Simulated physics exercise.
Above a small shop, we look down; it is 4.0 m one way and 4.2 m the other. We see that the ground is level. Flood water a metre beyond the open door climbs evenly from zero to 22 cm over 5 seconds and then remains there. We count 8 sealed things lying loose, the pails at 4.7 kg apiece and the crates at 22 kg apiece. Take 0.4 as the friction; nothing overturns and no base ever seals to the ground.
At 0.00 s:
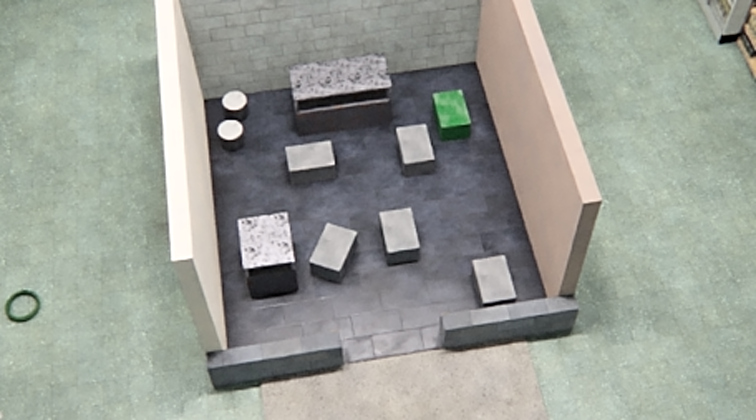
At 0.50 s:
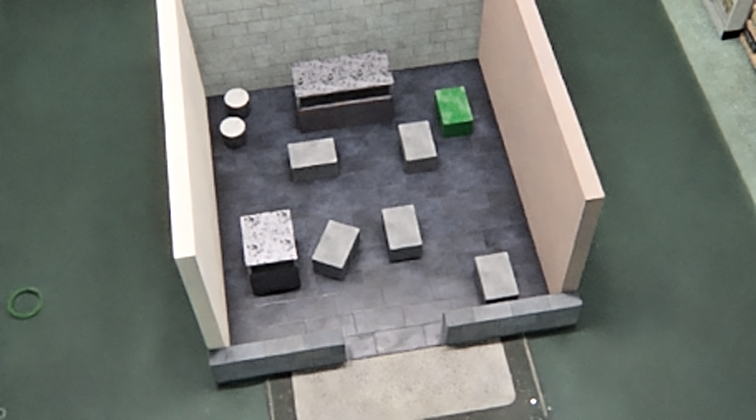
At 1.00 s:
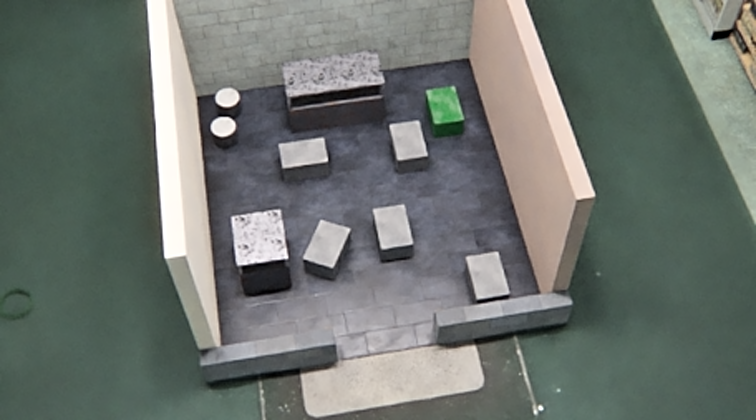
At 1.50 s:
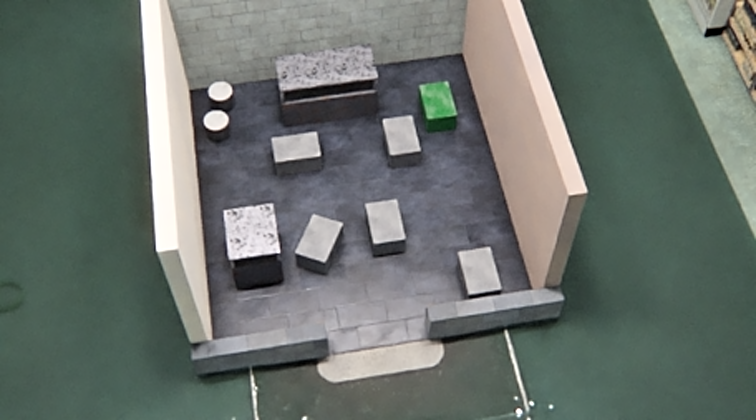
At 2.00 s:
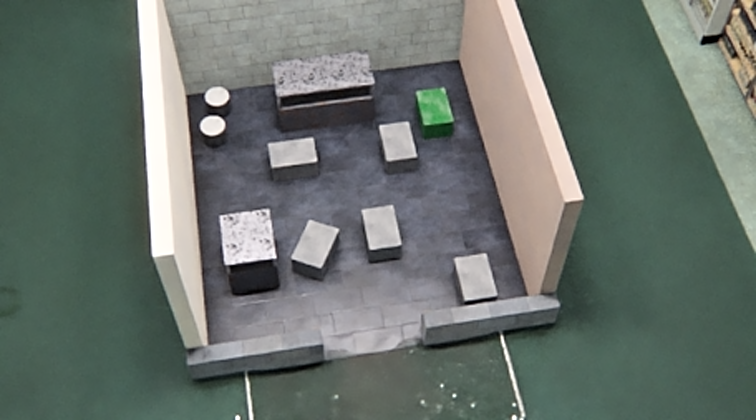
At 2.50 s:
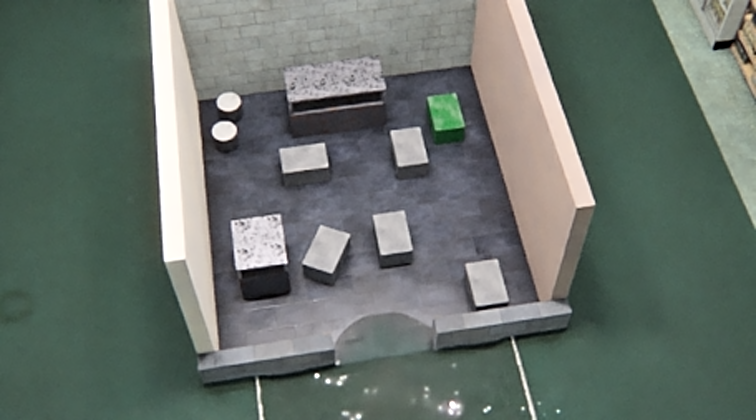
In this clip, seen from above, dark green water spreads around a small walled shop, gradually covers the pale path in front, and enters through the front gap, while the green crate and grey blocks inside stay still.
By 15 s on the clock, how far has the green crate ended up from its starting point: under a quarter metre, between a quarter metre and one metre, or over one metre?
The green crate ends up between a quarter metre and one metre away.
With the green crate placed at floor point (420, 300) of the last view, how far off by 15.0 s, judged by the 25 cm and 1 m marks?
I'd say it budges a bit.
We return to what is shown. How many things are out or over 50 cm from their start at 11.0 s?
By that point, 6.
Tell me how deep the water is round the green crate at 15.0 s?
Depth: About 15 cm.
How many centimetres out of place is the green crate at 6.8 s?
I'd put it at around 0 cm.
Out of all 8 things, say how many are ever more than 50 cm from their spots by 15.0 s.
I make that 8.
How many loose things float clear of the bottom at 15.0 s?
At that point I count 8.
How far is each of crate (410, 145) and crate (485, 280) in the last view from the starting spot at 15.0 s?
The first is 120 cm from its start, the second 50 cm.
After 3.5 s the green crate is near (446, 112), 0.0 m from its start, aground; 0 afloat.
After 6.8 s the green crate is near (446, 112), 0.0 m from its start, aground; 0 afloat.
After 11.0 s the green crate is near (452, 70), 0.7 m from its start, afloat; 6 afloat.
After 15.0 s the green crate is near (426, 91), 0.4 m from its start, afloat; 8 afloat.
